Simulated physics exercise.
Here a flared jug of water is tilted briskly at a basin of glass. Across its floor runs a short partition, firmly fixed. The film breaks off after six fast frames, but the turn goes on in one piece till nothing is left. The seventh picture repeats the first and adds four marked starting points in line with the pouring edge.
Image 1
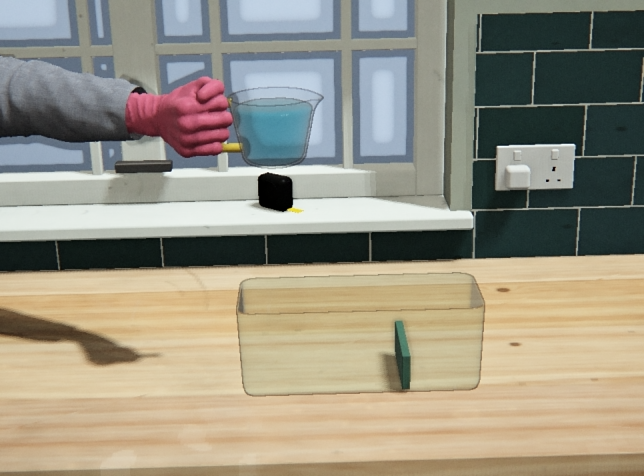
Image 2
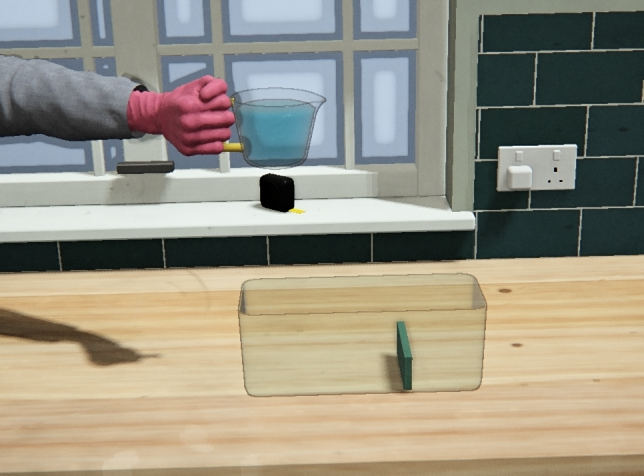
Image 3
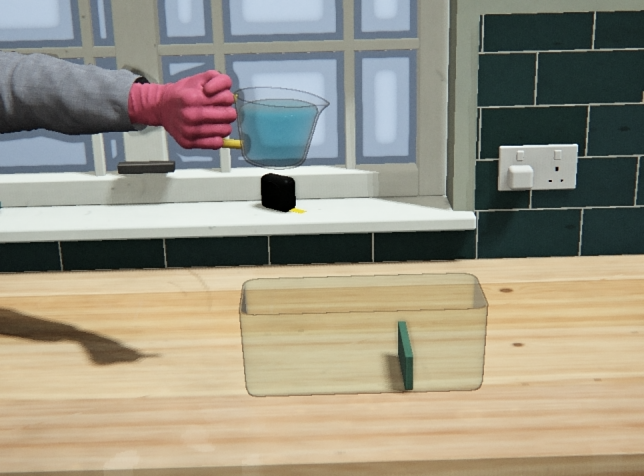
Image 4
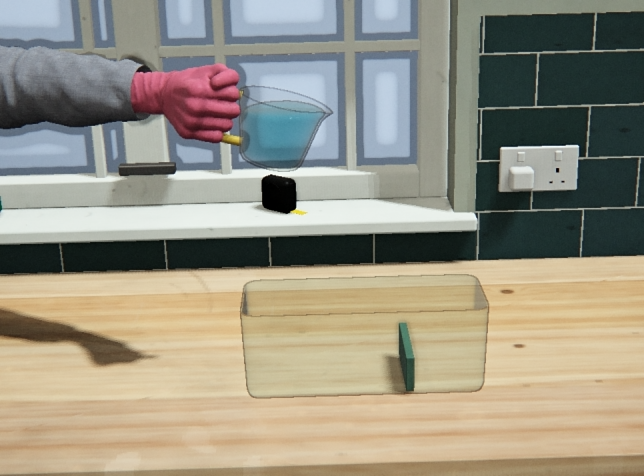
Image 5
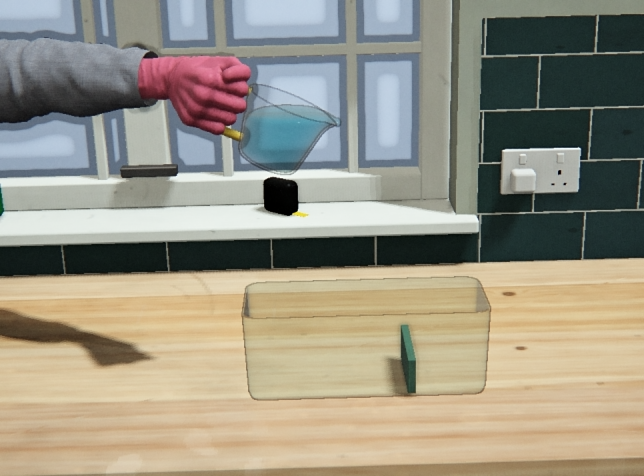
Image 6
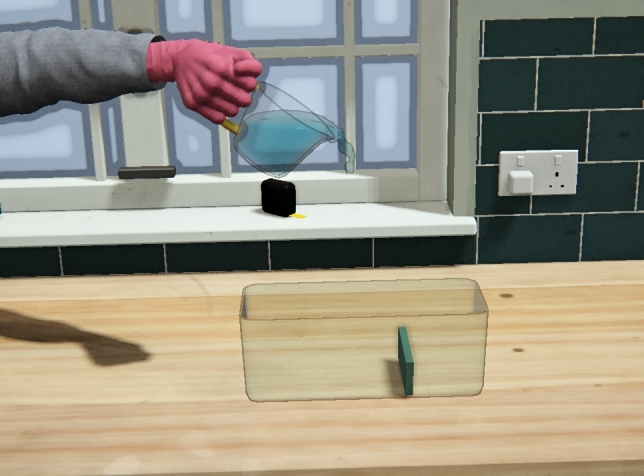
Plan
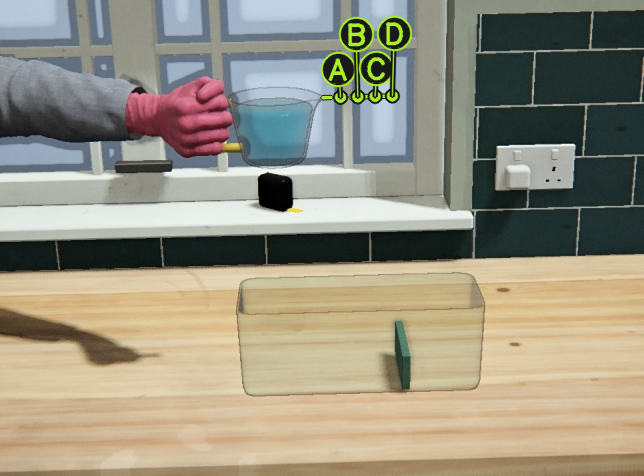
A pink-gloved hand in a grey sleeve, reaching in from the left, holds a clear jug of blue liquid above a pale wooden worktop, seen from the front and slightly above. An empty glass basin with a short green partition stands below, before a windowsill holding a small black object, with dark green tiles and a white socket at right. The jug tilts rightward, slowly then faster, until liquid slips over its lip, while the view shifts very slightly.
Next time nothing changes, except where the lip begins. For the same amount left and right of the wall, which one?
Dot A does it best.
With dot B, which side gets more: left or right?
More ends on the right.
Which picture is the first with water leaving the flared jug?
Picture 5.
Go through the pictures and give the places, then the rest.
In the first picture, upright, lip at (323, 97); basin from (243, 393) to (480, 387); top of the wall at (402, 338); nothing has left yet.
In the second picture, upright, lip at (325, 99); nothing has left yet.
In the third picture, tipped about 6°, lip at (328, 103); nothing has left yet.
In the fourth picture, tipped about 14°, lip at (332, 112); nothing has left yet.
In the fifth picture, tipped about 24°, lip at (336, 124); water is over the lip, down to (336, 124).
In the sixth picture, tipped about 36°, lip at (334, 137); water is over the lip, down to (352, 170).
In lime, A at (340, 97); B at (357, 96); C at (375, 96); D at (392, 95).
For dot A, about 47 % ends left of the wall and 50 % right of it.
For dot B, about 23 % ends left of the wall and 75 % right of it.
For dot C, about 23 % ends left of the wall and 75 % right of it; 3 % is lost outside.
For dot D, about 24 % ends left of the wall and 72 % right of it; 4 % is lost outside.
